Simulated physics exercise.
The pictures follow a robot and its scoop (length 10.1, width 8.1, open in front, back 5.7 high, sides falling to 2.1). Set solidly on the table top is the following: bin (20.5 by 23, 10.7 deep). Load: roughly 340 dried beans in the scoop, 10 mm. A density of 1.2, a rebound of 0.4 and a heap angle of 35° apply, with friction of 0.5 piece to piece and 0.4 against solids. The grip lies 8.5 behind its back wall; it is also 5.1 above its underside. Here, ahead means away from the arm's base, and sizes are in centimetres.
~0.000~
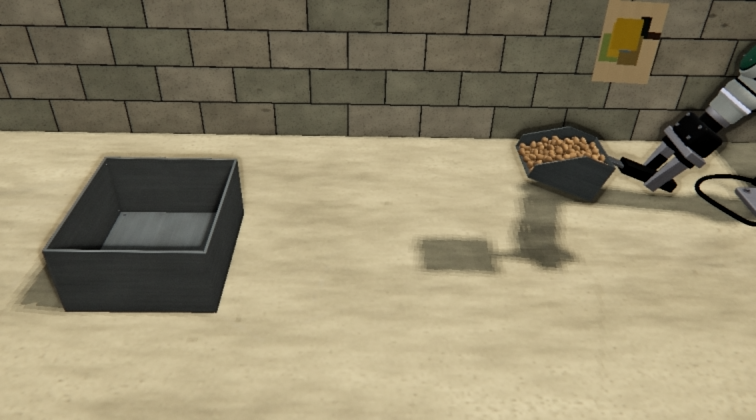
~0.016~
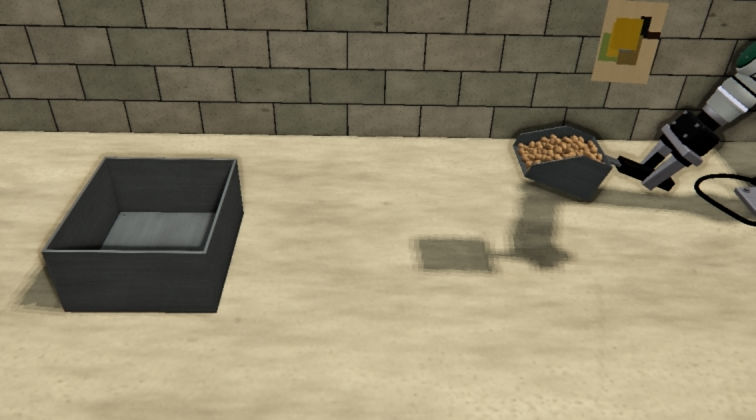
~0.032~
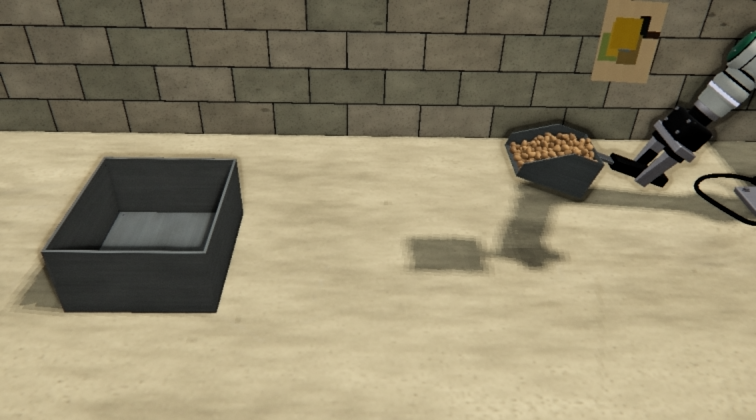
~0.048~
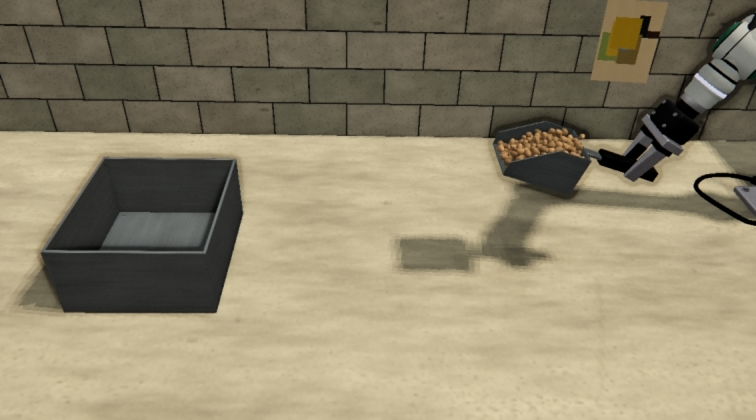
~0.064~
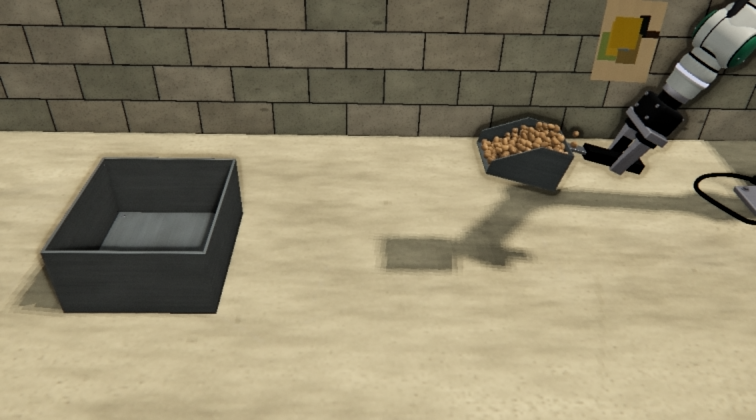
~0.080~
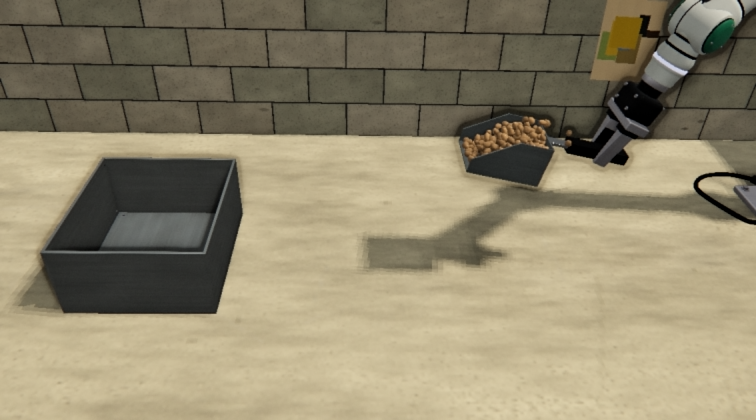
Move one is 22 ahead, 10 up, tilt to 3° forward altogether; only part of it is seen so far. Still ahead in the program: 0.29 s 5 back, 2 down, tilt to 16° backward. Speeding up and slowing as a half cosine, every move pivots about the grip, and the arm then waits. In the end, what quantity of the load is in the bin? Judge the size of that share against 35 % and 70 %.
The share is from 35 to 70 %.
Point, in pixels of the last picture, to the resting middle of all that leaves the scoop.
Middle point: About (140, 254).
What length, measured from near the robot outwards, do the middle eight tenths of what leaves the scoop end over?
Roughly 26 cm long.
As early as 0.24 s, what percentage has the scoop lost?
So far around 100 % is out.
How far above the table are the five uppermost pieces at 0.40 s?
Those pieces are near 14 cm up.
After 0.24 s, tilted 2° forward, highest piece 27 above the table; 4 on the scoop, 337 in flight or on a rim.
After 0.40 s, tilted 13° backward, highest piece 16 above the table; 187 in the bin, 61 on the table or floor, 93 in flight or on a rim.
After 0.68 s, tilted 16° backward, highest piece 3 above the table; 188 in the bin, 153 on the table or floor.
After 1.73 s, tilted 16° backward, highest piece 3 above the table; 188 in the bin, 153 on the table or floor.
At rest, 188 in the bin, 153 on the table or floor. That is 55 % in the bin.
